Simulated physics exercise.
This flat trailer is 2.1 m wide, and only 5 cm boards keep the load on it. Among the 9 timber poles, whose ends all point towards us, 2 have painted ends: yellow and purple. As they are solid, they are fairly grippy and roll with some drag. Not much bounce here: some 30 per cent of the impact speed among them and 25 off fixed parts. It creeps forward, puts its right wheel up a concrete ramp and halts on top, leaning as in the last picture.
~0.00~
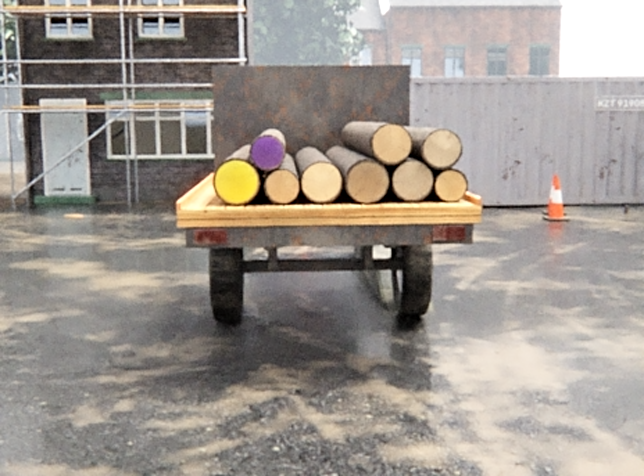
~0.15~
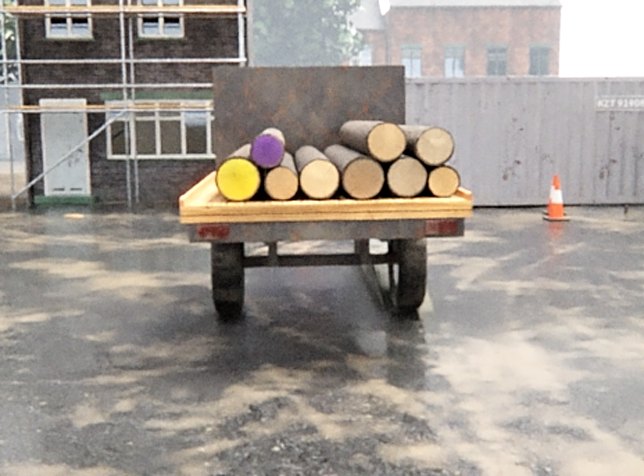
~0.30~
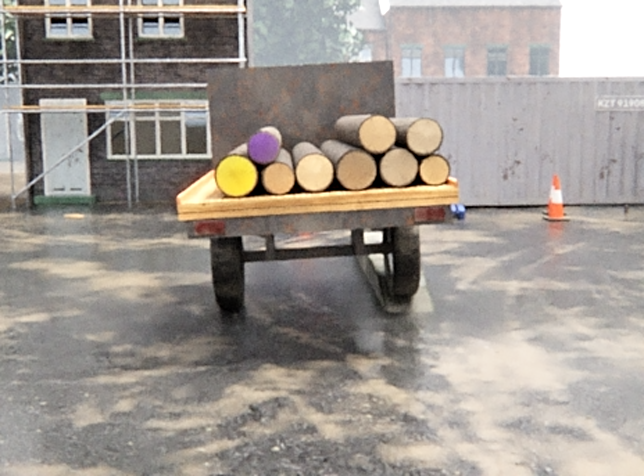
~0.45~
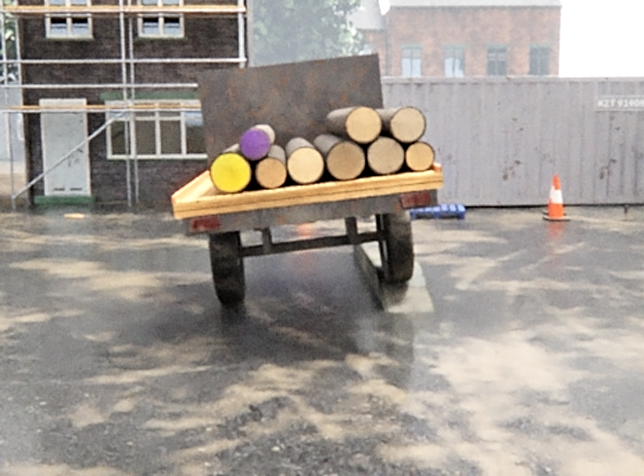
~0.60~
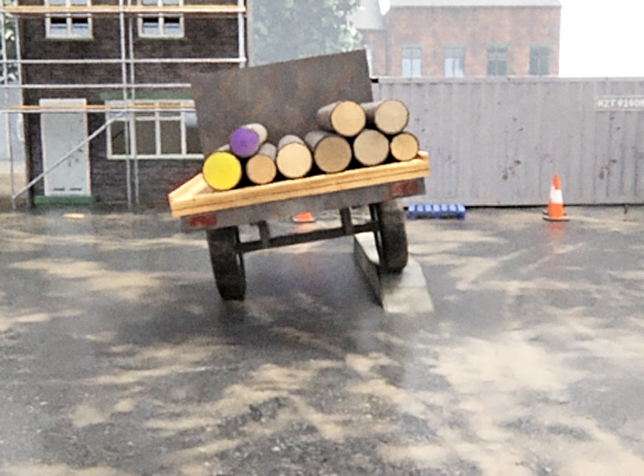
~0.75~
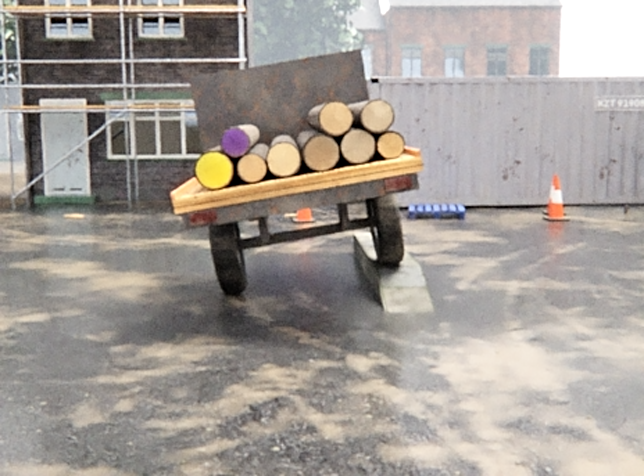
A wet yard is seen from behind a flat trailer, with a scaffolded brick house at left and a grey container behind. Timber poles lie stacked on the wooden deck, yellow-ended at far left with a purple-ended one just above, and an orange cone stands at right. The trailer creeps away, its right wheel climbing a concrete ramp and its deck tilting down leftward, while the camera stays still.
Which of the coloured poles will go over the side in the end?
Yellow will, purple will.
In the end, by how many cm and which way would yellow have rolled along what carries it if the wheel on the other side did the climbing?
Shift: Near 10 cm to the right.
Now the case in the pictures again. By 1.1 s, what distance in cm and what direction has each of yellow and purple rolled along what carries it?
Yellow: 25 to the left; purple: 25 to the left.
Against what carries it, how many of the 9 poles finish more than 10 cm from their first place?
9.
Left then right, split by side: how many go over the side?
By side, that's 2 to the left and 0 to the right.
Then, 1.1 s in, yellow is on the deck, 15 cm from the left edge, rolling left; purple is up on others, 35 cm from the left edge, rolling left; 0 of 9 are off.
Then, 1.3 s in, yellow is on the deck, 5 cm from the left edge, rolling left; purple is up on others, 30 cm from the left edge, rolling left; 0 of 9 are off.
Then, 1.6 s in, yellow is dropping off the left side; purple is up on others, 10 cm from the left edge, rolling left; 1 of 9 is off.
Then, 1.9 s in, yellow is dropping off the left side; purple is dropping off the left side; 2 of 9 are off.
In the end (3.9 s), yellow is down on the left; purple is on the ground to the left; 2 of 9 are off.
